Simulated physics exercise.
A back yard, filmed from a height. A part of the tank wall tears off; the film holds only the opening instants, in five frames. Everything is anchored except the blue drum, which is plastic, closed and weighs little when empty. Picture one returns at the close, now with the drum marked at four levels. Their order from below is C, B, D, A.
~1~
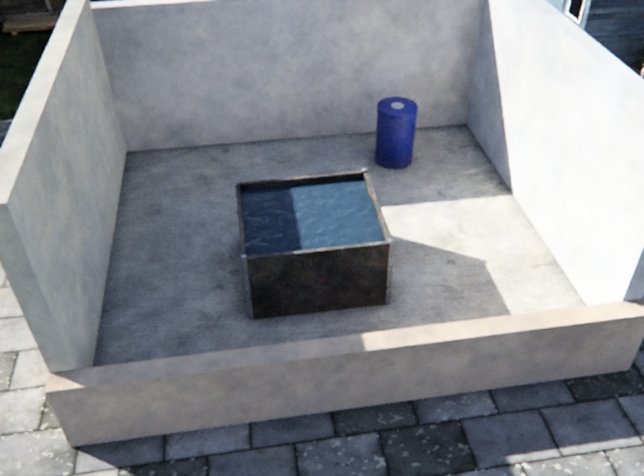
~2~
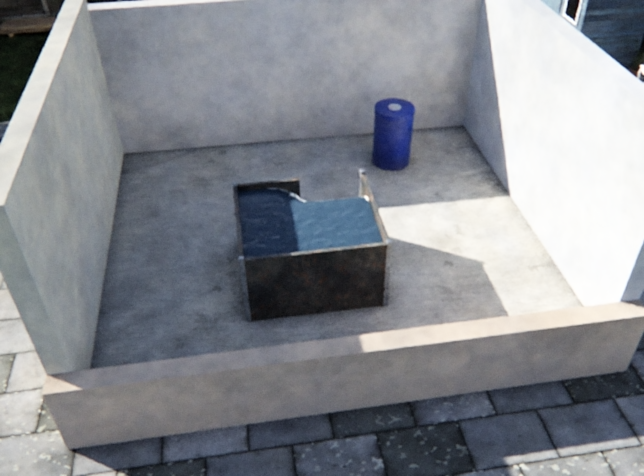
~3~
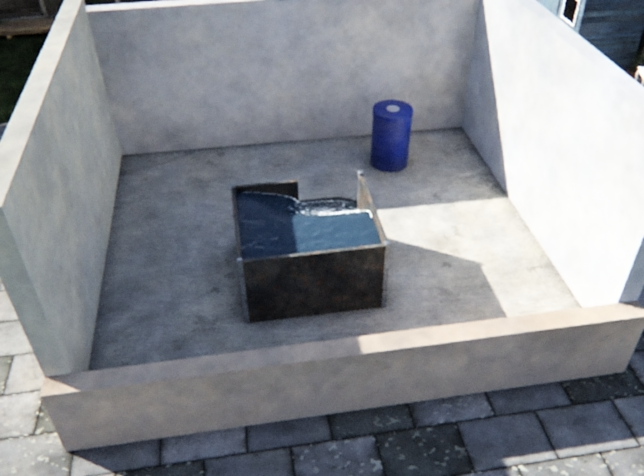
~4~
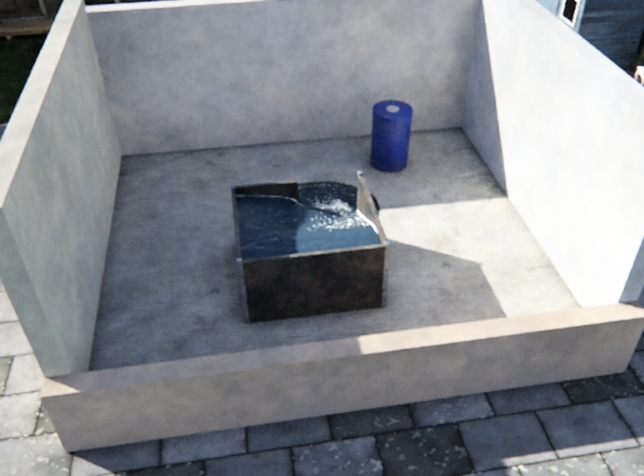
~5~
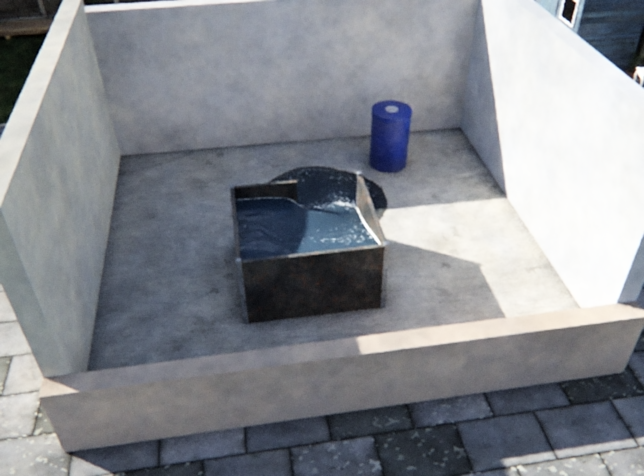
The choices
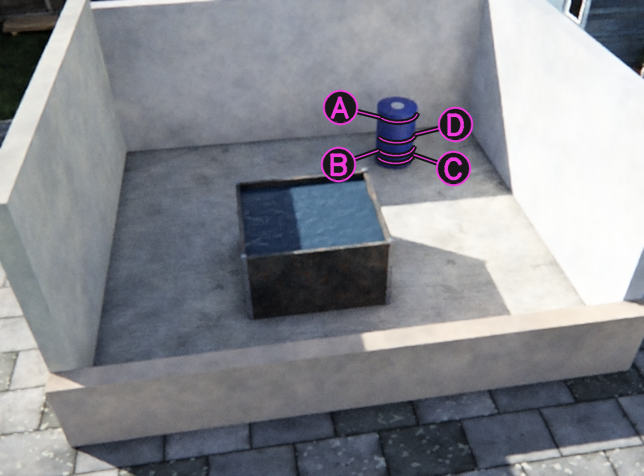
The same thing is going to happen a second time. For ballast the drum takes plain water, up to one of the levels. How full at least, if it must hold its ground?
D is the one.
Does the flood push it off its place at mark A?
No, not at all.
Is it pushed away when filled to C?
Yes, it does.
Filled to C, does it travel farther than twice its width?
Yes, it does.
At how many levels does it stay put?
Two of them.
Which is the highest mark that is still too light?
B it is.
On the marked copy, A at (401, 122); B at (399, 155); C at (398, 163); D at (400, 142); from the bottom up C, B, D, A.
Choosing A, it does not move.
Choosing B, it is pushed about half its own width away.
Choosing C, it is pushed about 4 times its own width away.
Choosing D, it does not move.
